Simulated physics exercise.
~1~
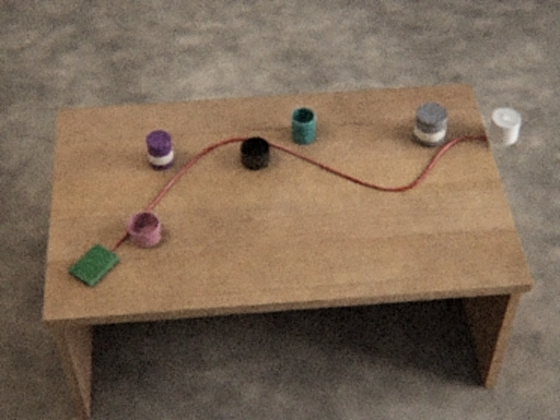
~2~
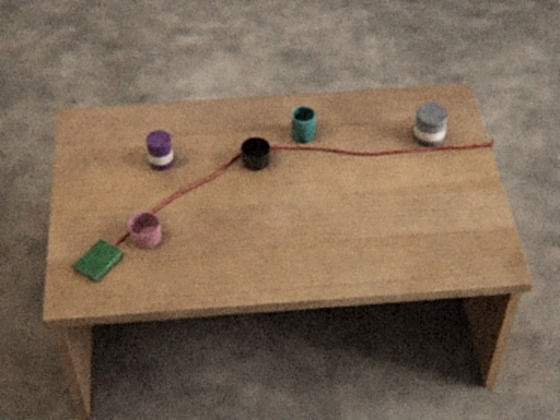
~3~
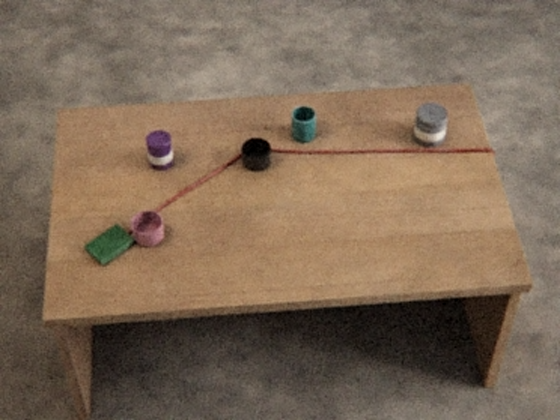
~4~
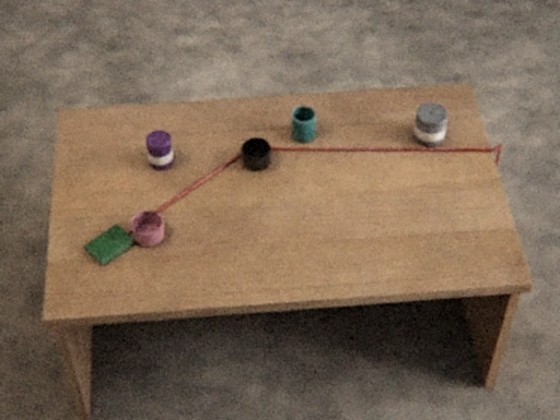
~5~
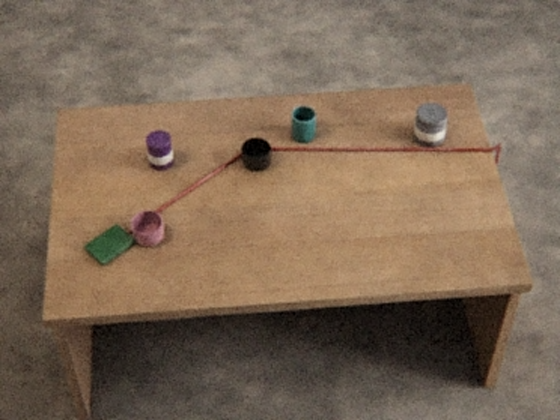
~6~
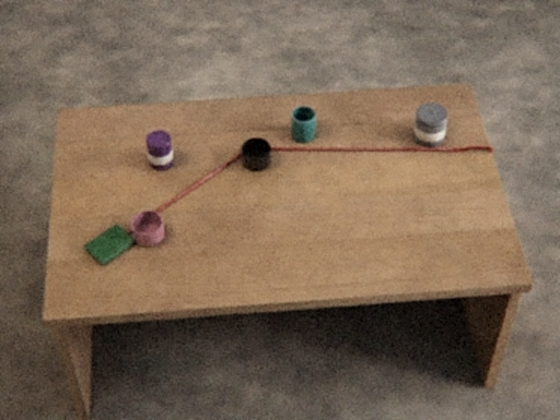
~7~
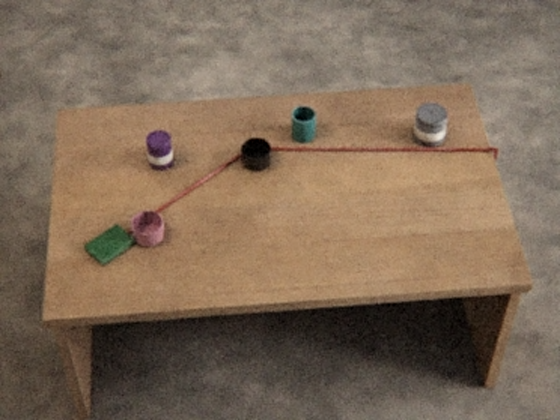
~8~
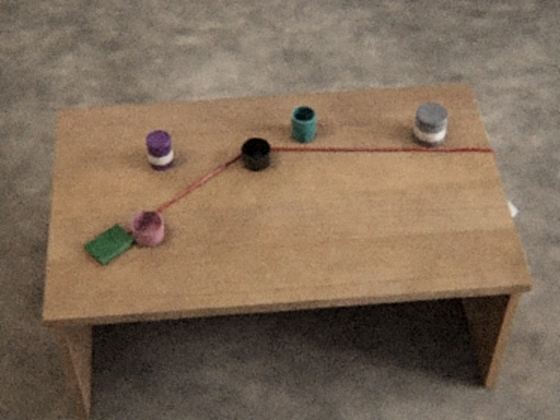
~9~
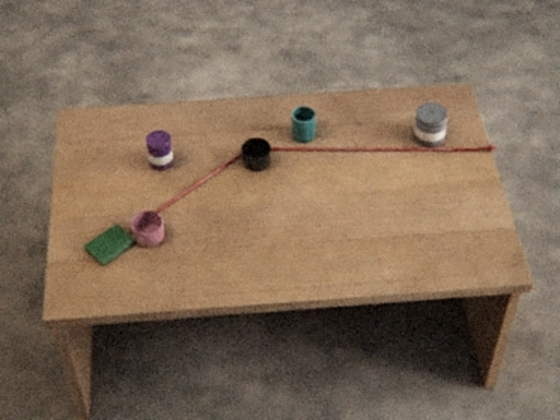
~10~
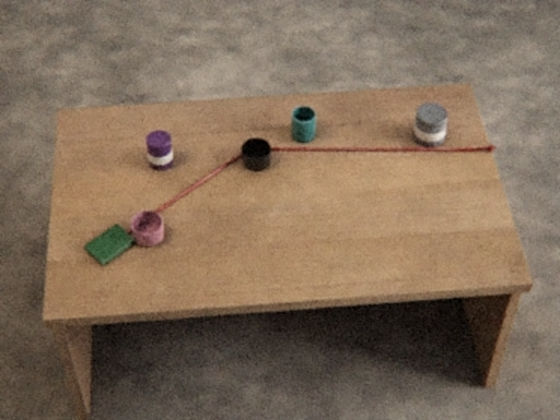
On a wooden desk, a falling white object pulls a red cable taut, dragging a green block slightly.
